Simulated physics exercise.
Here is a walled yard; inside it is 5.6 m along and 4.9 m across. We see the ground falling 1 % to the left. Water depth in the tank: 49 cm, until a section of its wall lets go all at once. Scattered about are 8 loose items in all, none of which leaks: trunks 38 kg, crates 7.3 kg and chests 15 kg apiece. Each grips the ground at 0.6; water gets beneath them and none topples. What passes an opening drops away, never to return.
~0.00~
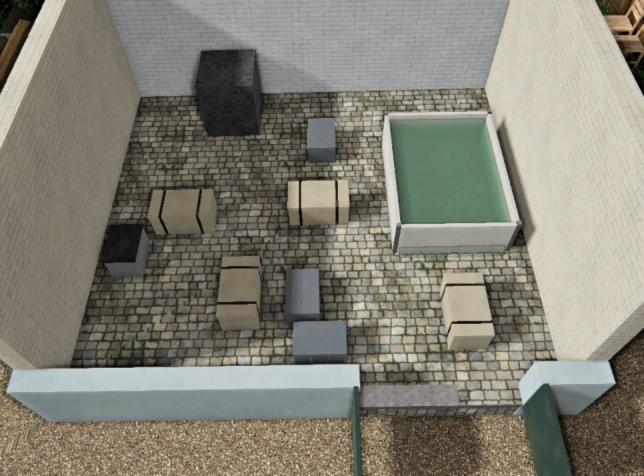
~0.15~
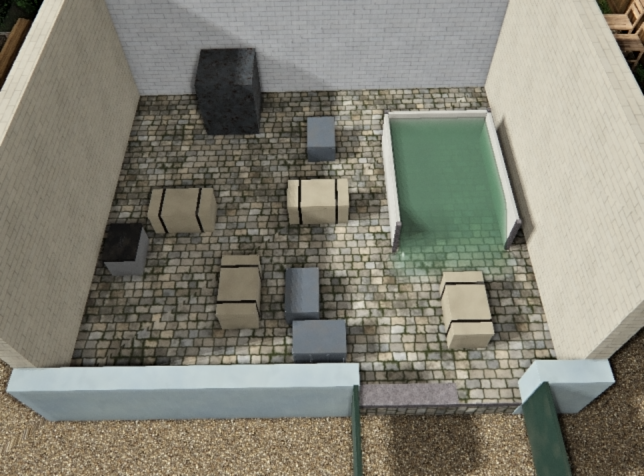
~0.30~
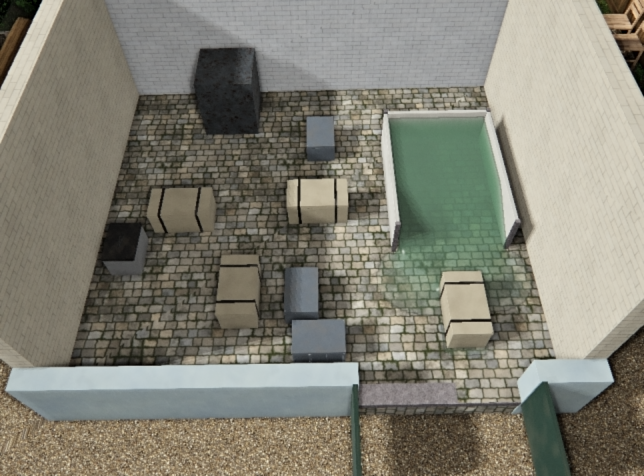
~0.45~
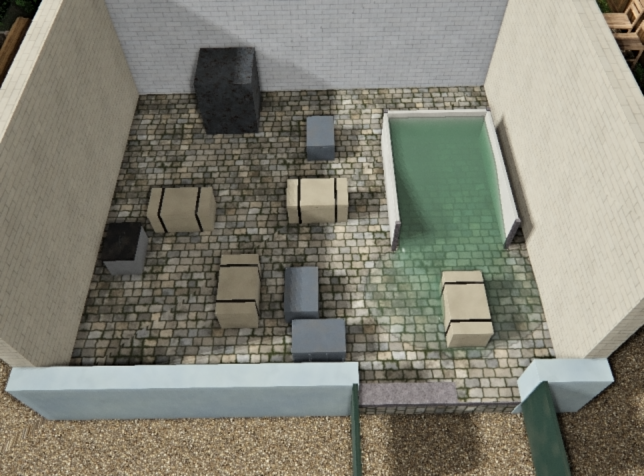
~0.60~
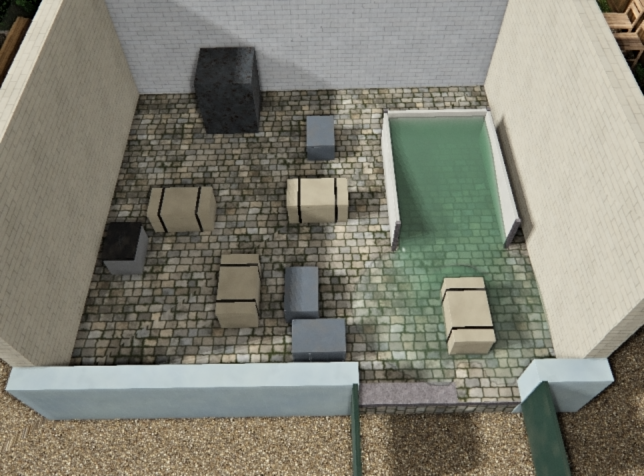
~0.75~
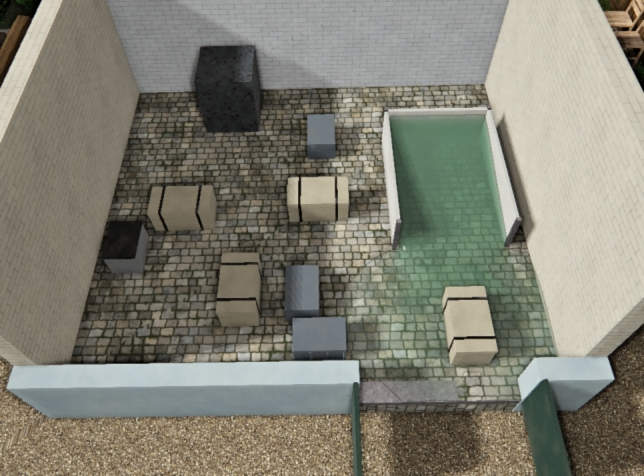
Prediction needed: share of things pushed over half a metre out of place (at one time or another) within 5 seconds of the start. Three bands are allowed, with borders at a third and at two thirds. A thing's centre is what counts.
That would be less than a third of them.
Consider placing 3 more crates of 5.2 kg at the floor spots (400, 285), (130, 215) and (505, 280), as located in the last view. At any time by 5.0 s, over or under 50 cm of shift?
In the order asked: Farther than that, not as far, farther than that.
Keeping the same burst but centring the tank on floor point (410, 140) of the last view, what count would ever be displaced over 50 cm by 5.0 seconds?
That would give 3.
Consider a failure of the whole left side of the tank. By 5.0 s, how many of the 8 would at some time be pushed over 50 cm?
Count: 6.
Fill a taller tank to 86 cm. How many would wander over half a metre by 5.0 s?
With that change, 2 of them.
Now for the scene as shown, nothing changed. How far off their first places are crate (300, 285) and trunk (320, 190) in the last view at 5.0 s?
In that order: 5 cm, 0 cm.
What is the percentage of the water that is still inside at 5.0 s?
Still held: Near 52 %.
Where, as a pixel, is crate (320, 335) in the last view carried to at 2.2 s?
Position: Approx. (264, 338).
After 1.1 s 1 of 8 are over 50 cm from their spots; 0 afloat.
After 2.2 s 2 of 8 are over 50 cm from their spots; 0 afloat.
After 3.5 s 2 of 8 are over 50 cm from their spots; 0 afloat.
After 5.0 s 2 of 8 are over 50 cm from their spots, and 2 have been at some point; 1 afloat.
